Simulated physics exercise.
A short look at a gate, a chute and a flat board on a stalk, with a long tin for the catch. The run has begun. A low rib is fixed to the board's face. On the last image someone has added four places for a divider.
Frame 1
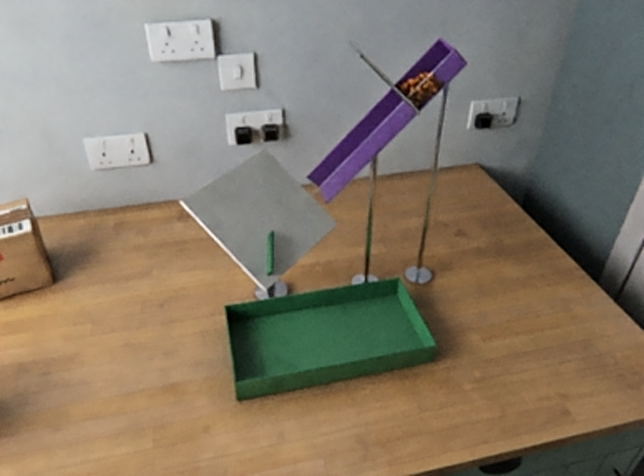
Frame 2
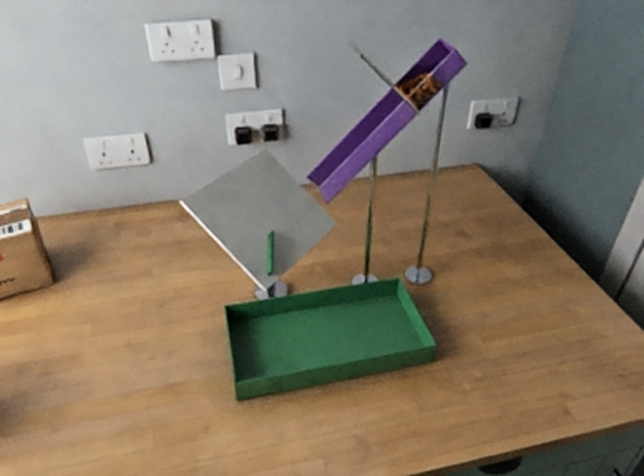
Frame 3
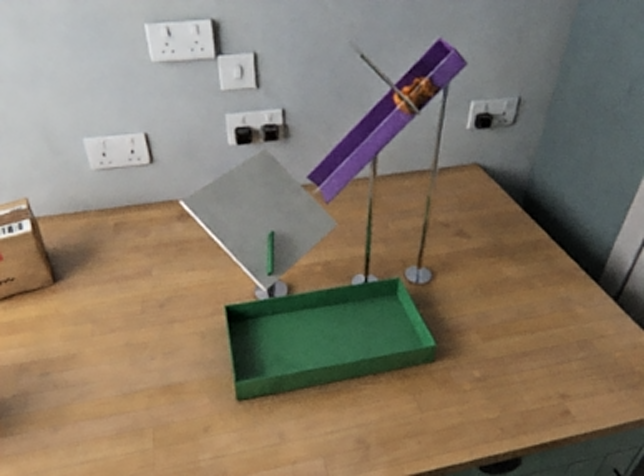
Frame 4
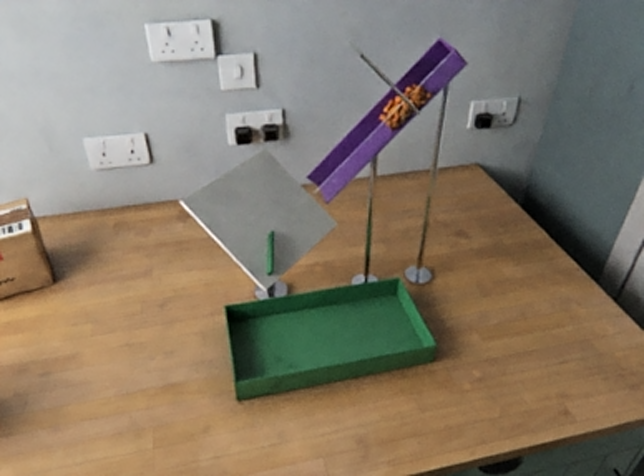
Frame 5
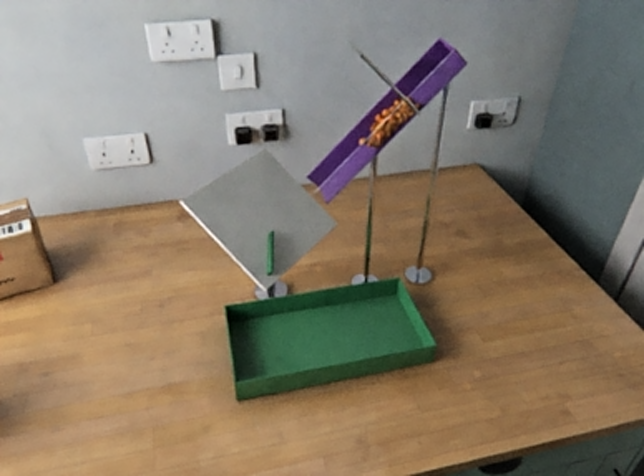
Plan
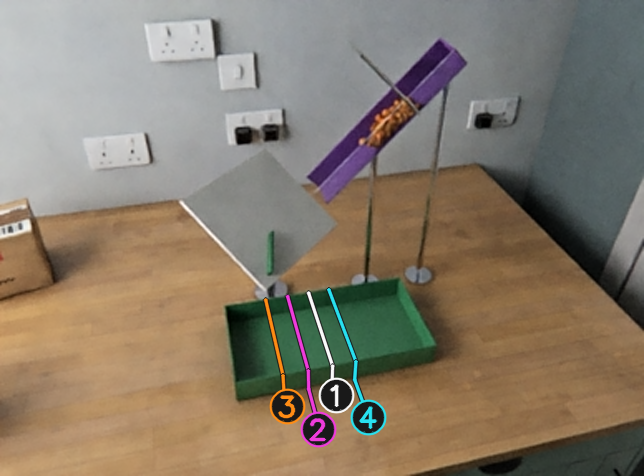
On a wooden worktop against a grey wall with sockets, a sloping purple chute on thin stands holds a clump of small orange-brown pieces near its top, beside a tilted grey board and an empty green tray. The pieces slide down leftward past the raised gate, spreading out partway along the chute.
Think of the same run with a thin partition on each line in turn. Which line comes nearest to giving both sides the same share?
I would pick line 1.
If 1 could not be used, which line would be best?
4.
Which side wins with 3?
The right side.
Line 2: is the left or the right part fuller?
The right side.
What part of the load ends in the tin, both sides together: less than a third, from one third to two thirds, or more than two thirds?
About that: More than two thirds.
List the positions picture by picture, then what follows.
In the first frame, load behind the gate at (420, 88), bits of cat kibble; lip of the chute at (323, 195), sloping fairly steeply.
In the second frame, middle of the board at (266, 213), tilted fairly steeply; middle of its low edge at (305, 255); of its high edge at (227, 172).
In the third frame, front corners of the tin at (235, 383) and (436, 345), empty; front of the load at (401, 107).
In the fourth frame, middle of the load at (405, 104); its front at (382, 117), about a quarter of the way to the lip; rib from (273, 230) to (272, 272).
In the fifth frame, middle of the load at (391, 124); its front at (363, 141), about half of the way to the lip.
On the marked copy, line 1 crosses the front rim at (332, 365); line 2 crosses the front rim at (308, 369); line 3 crosses the front rim at (282, 374); line 4 crosses the front rim at (355, 360).
With 1, of what is caught, about half on the left of the divider, about half on the right.
With 2, of what is caught, a small part on the left of the divider, most on the right.
With 3, of what is caught, none on the left of the divider, all on the right.
With 4, of what is caught, most on the left of the divider, about a quarter on the right.
